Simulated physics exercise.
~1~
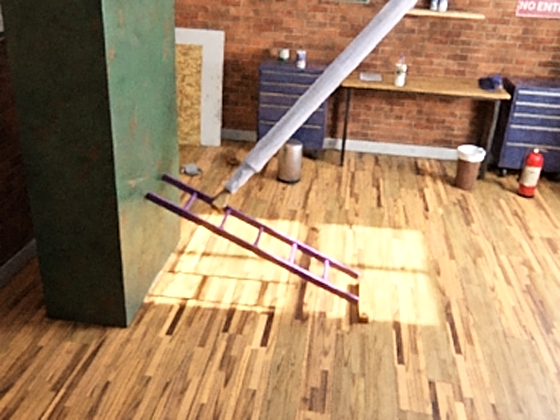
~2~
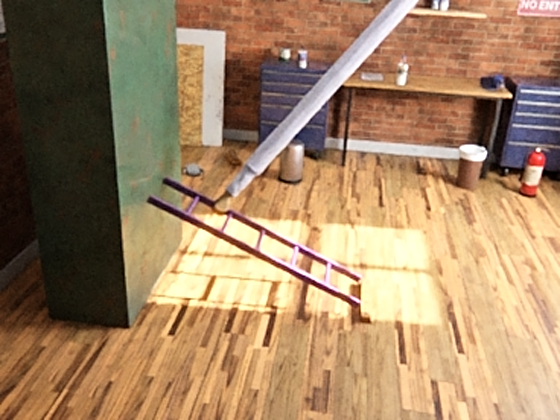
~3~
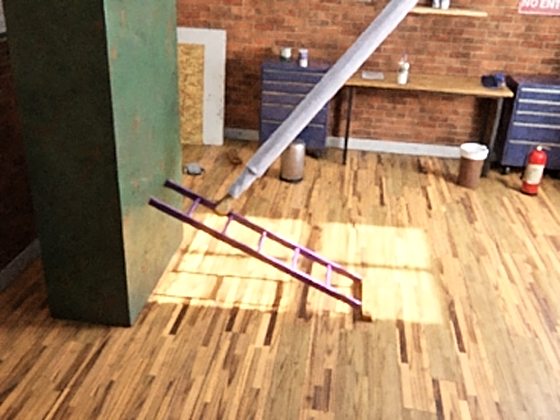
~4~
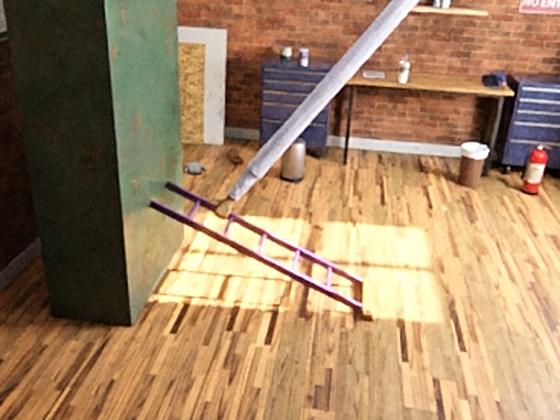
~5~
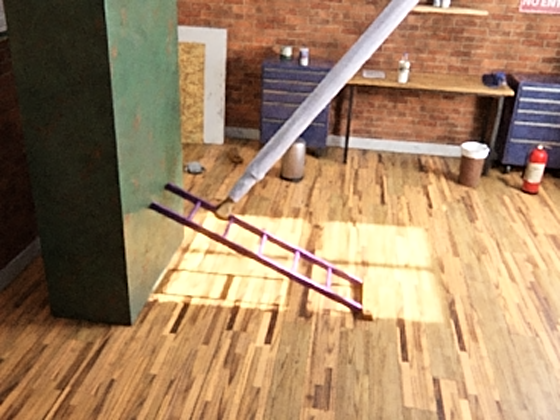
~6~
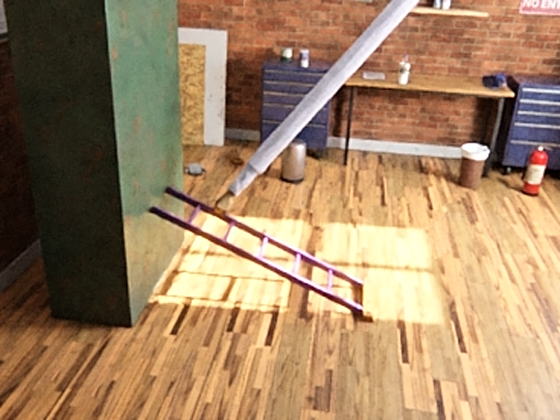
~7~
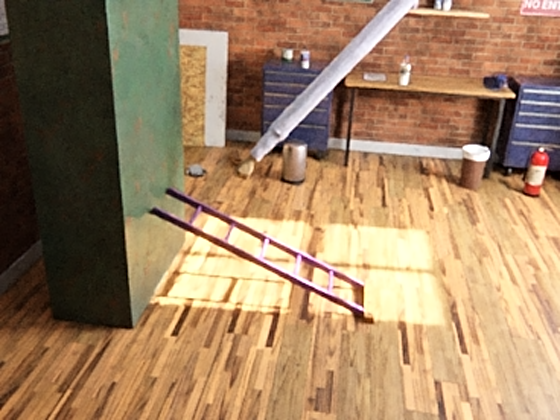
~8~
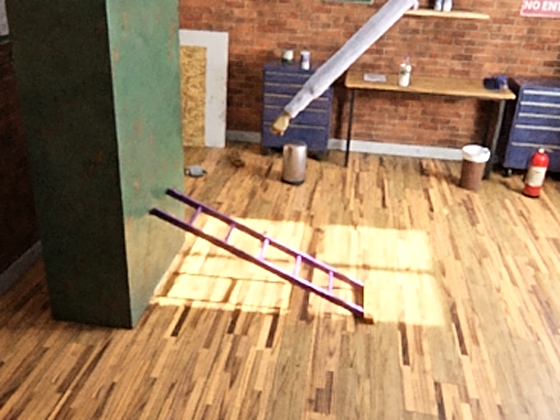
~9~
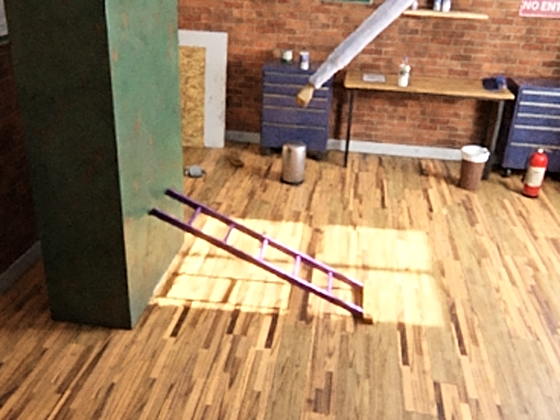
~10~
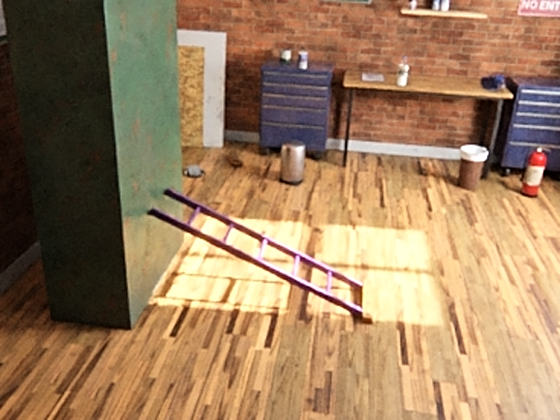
A purple ladder leans at a low slant against a tall green block at the left of a sunlit workshop, seen from slightly above by a gently swaying camera. Its feet rest on the striped wooden floor, with brick walls, blue tool cabinets, a wooden bench and a red fire extinguisher behind. A long pale arm reaches down from the top and holds the ladder near its upper end, shifting it only slightly. The arm then lets go and draws back up and out of view. The ladder stays leaning against the block.
